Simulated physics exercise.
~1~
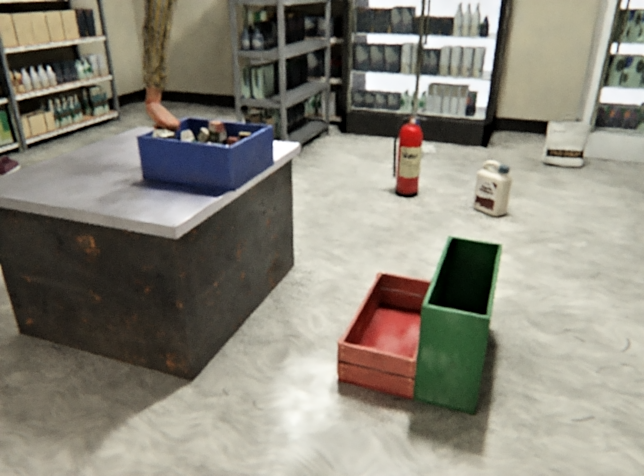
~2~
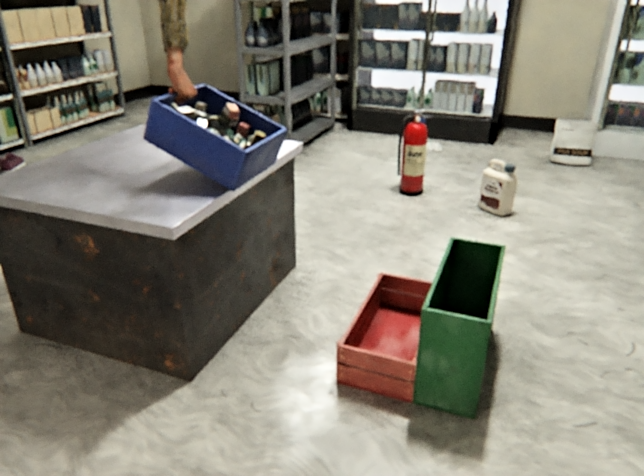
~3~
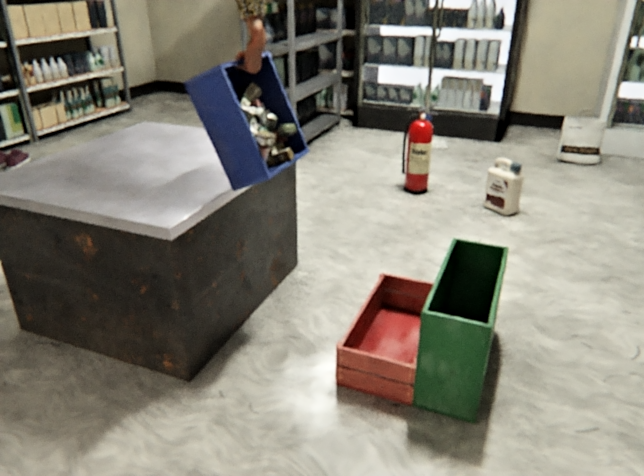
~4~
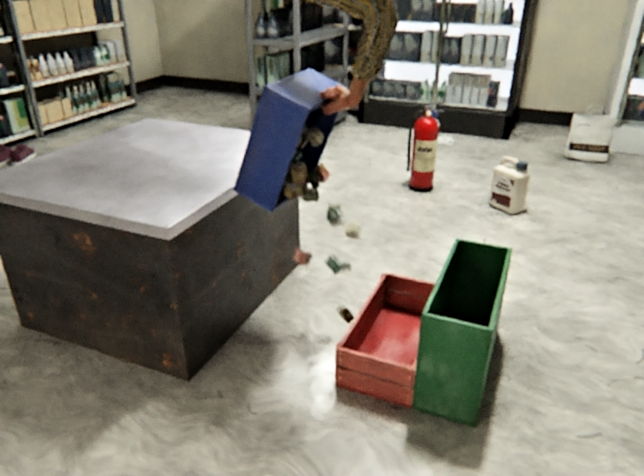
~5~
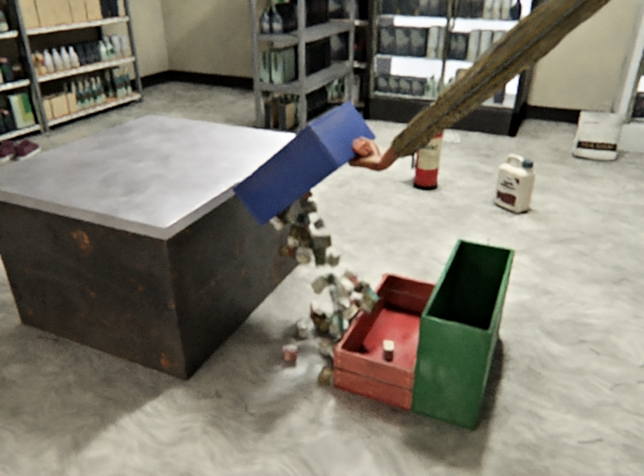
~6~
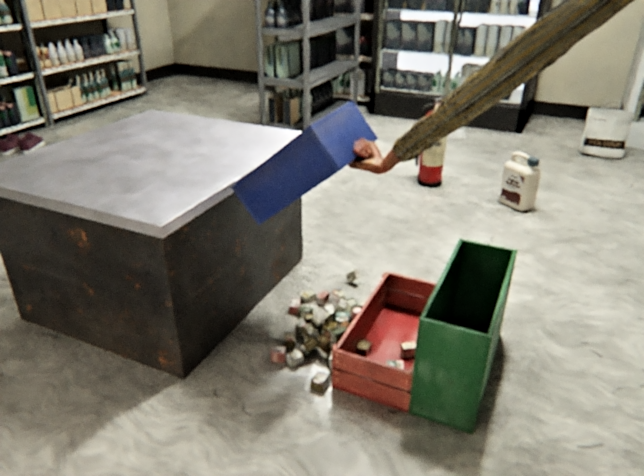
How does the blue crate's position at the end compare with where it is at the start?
At the start the blue crate sits upright on top of the bench, while at the end it is held tipped over in the air at the bench's right edge, farther to the right than before.
